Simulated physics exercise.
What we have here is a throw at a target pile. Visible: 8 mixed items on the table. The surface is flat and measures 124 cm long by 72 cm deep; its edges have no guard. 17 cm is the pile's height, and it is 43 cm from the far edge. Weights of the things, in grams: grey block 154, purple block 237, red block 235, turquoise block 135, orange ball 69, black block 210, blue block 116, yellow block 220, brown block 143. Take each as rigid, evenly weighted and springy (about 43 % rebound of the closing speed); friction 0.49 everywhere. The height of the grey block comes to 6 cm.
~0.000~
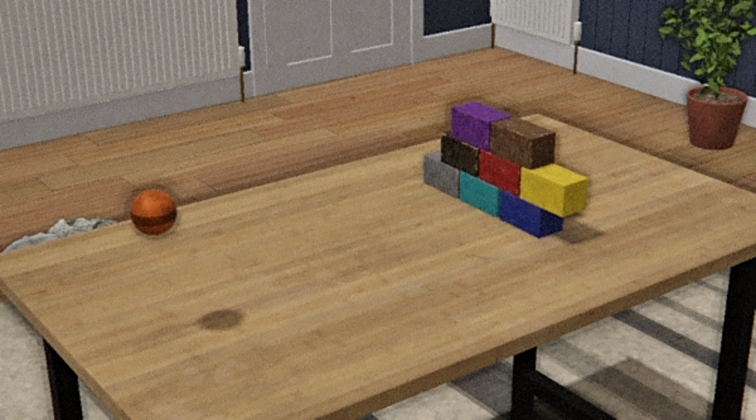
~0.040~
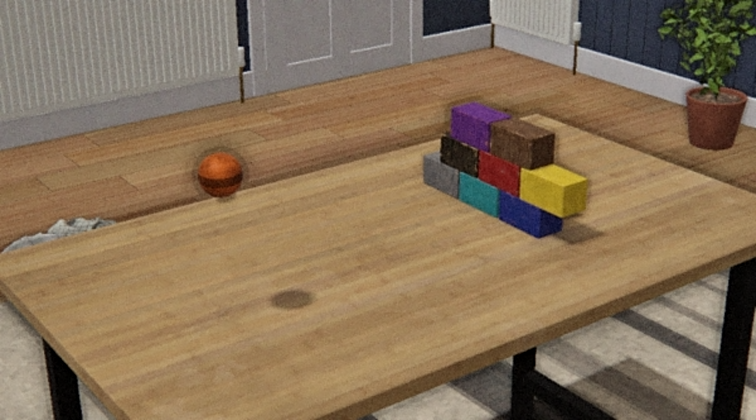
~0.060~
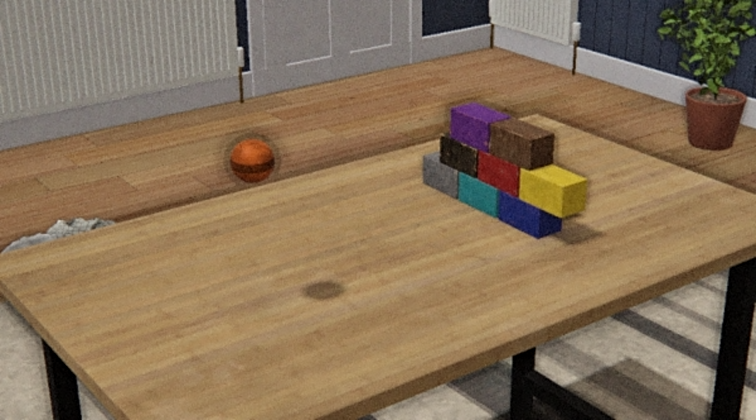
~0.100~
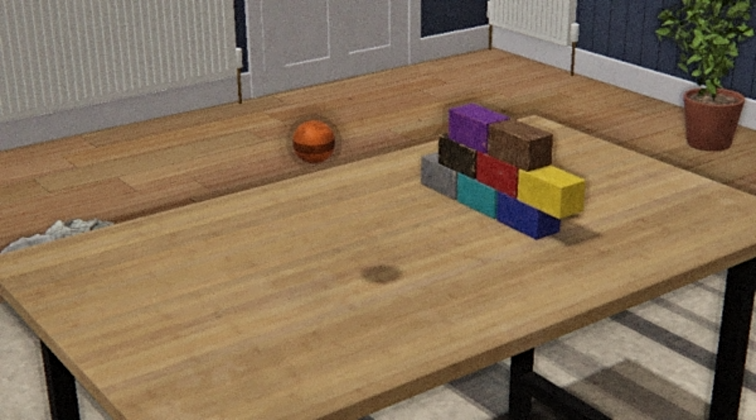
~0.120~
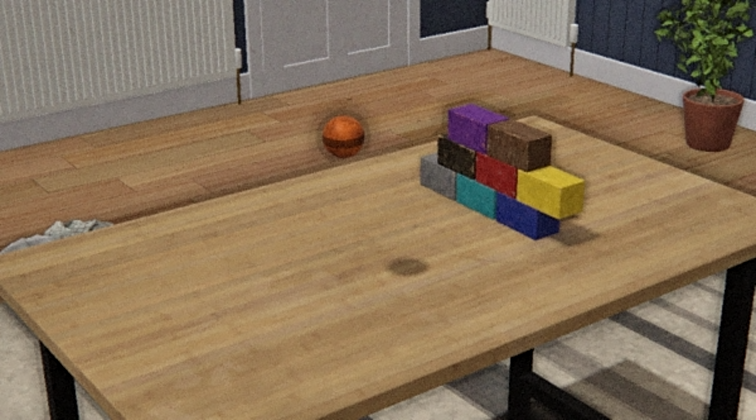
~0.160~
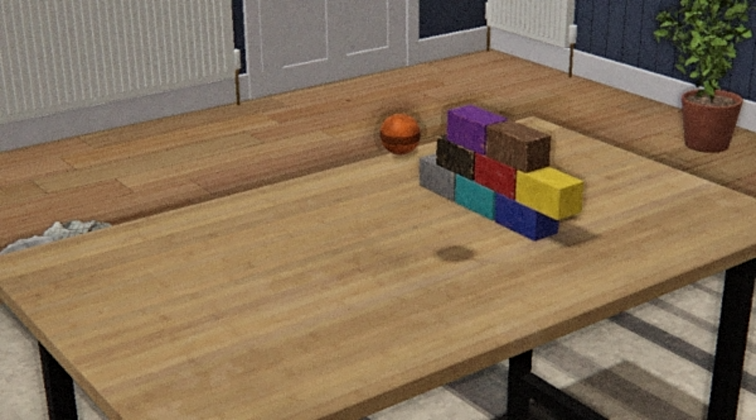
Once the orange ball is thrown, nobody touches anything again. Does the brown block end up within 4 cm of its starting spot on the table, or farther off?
It gets moved.
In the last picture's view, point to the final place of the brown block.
It winds up close to (653, 202).
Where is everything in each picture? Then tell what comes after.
The first picture shows gap 62 cm; orange ball (154, 213); brown block (523, 143).
The second picture shows gap 52 cm; orange ball (220, 175); red block (510, 170).
The third picture shows gap 47 cm; orange ball (252, 161); black block (469, 153).
The fourth picture shows gap 37 cm; orange ball (314, 142); yellow block (551, 190).
The fifth picture shows gap 31 cm; orange ball (344, 137); purple block (478, 129).
The sixth picture shows gap 21 cm; orange ball (400, 135); brown block (518, 146).
By 0.36 s, orange ball near (509, 191); brown block tilted 19° near (559, 146).
By 0.46 s, orange ball near (501, 231); brown block tilted 41° near (589, 174).
When it is over (1.1 s), not toppled but over 4 cm from the start, brown block; the other 7 within 4 cm of the start. End places, in pixels of the last picture, brown block near (653, 202).
